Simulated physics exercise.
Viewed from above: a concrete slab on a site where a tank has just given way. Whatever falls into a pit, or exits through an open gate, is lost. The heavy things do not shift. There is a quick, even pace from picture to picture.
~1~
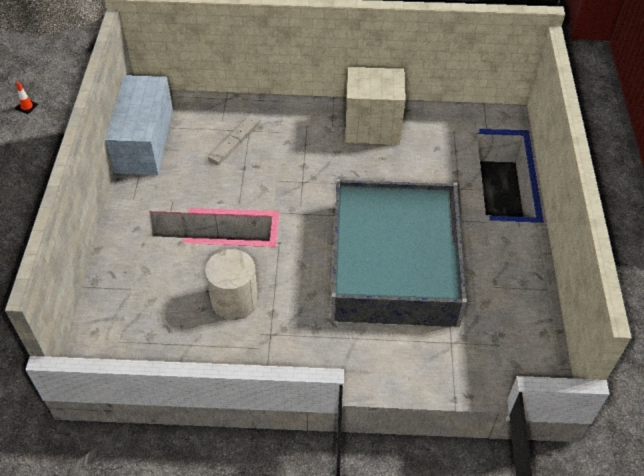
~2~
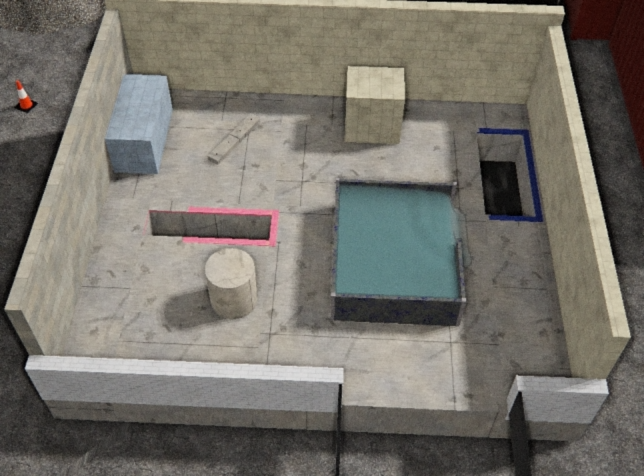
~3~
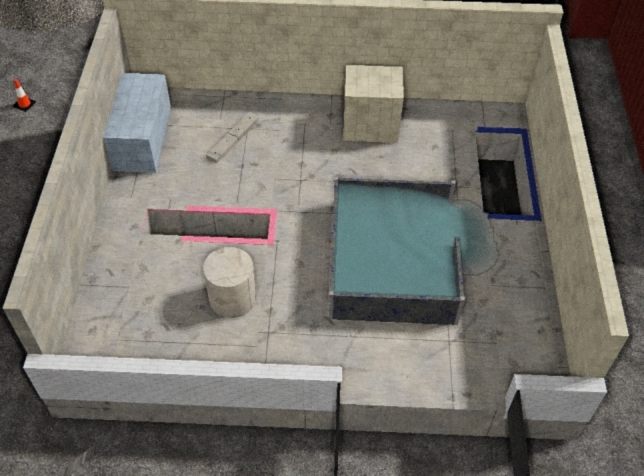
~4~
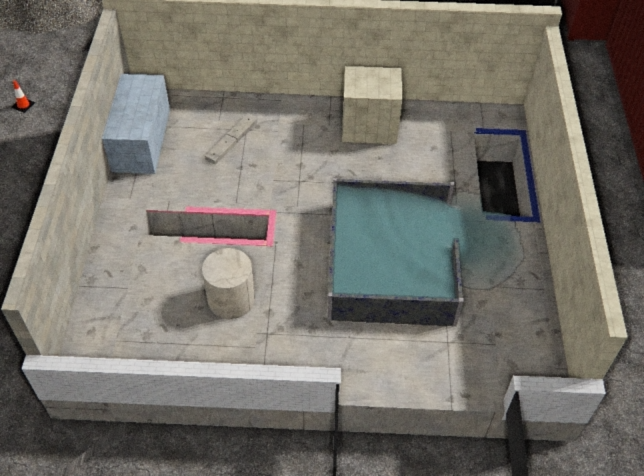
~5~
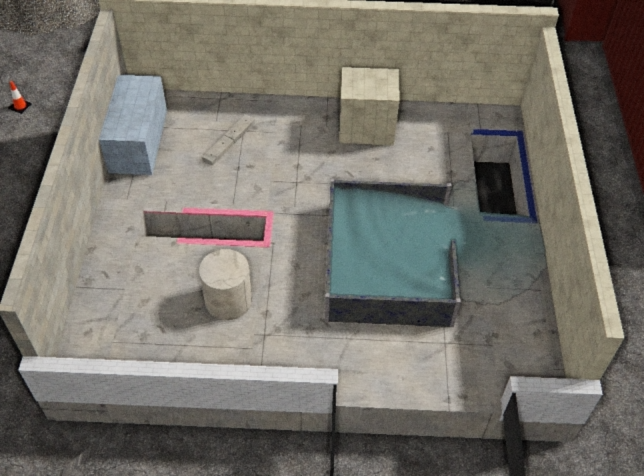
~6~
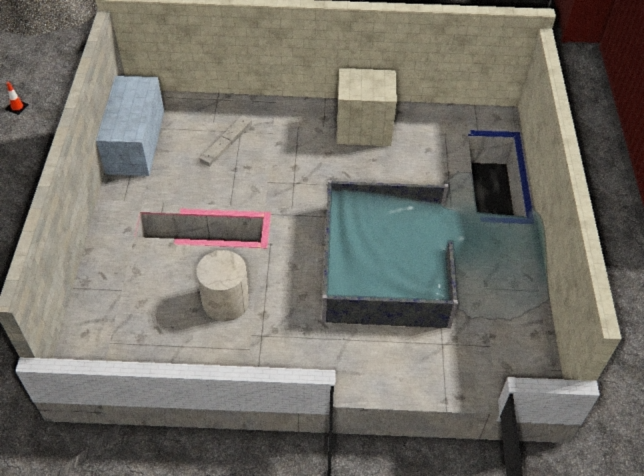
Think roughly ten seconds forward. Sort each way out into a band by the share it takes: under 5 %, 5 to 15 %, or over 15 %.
Shares: The gate takes 5 to 15 %; the pink pit takes under 5 %; the blue pit takes over 15 %.
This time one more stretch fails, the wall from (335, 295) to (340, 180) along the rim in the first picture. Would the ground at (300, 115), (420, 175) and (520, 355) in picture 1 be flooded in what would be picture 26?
Well, the first is hit by the spill, the next missed by the spill, the last missed by the spill.
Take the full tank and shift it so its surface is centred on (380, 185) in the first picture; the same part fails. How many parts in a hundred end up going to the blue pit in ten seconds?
Roughly, in per cent: Blue 80.
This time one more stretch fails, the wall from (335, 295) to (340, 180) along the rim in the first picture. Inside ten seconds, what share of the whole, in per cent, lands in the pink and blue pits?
The pink pit gets 50 per cent and the blue pit 0 per cent.
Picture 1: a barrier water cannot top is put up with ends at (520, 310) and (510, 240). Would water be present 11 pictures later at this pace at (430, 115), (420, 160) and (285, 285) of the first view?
In the order you listed them: Unsoaked, unsoaked, unsoaked.
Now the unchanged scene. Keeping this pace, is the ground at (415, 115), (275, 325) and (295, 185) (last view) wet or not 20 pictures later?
First spared, then spared, then spared.
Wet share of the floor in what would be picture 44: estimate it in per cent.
My estimate is roughly 30 percent.
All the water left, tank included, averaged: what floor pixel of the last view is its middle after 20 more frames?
Near (429, 276).
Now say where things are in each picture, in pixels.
The water tank at (397, 240) is whole and still, in the first frame.
Water pours out at (451, 230) and has run to a hidden place, in the second frame.
The front is at (491, 263), out from the gap at (449, 230), in the third frame.
The front is at (519, 258), out from the gap at (448, 231), in the fourth frame.
The front is at (546, 260), out from the gap at (445, 232), in the fifth frame.
The front is at (548, 294), out from the gap at (443, 233), in the sixth frame.
A moment on, water covers 10 % of the floor; the gate 0 %, the pink pit 0 %, the blue pit 7 %.
Next, water covers 15 % of the floor; the gate 0 %, the pink pit 0 %, the blue pit 17 %.
Then, water covers 20 % of the floor; the gate 2 %, the pink pit 0 %, the blue pit 28 %.
Later, water covers 30 % of the floor; the gate 6 %, the pink pit 0 %, the blue pit 41 %.
In the end, water covers 40 % of the floor; the gate 11 %, the pink pit 0 %, the blue pit 51 %.
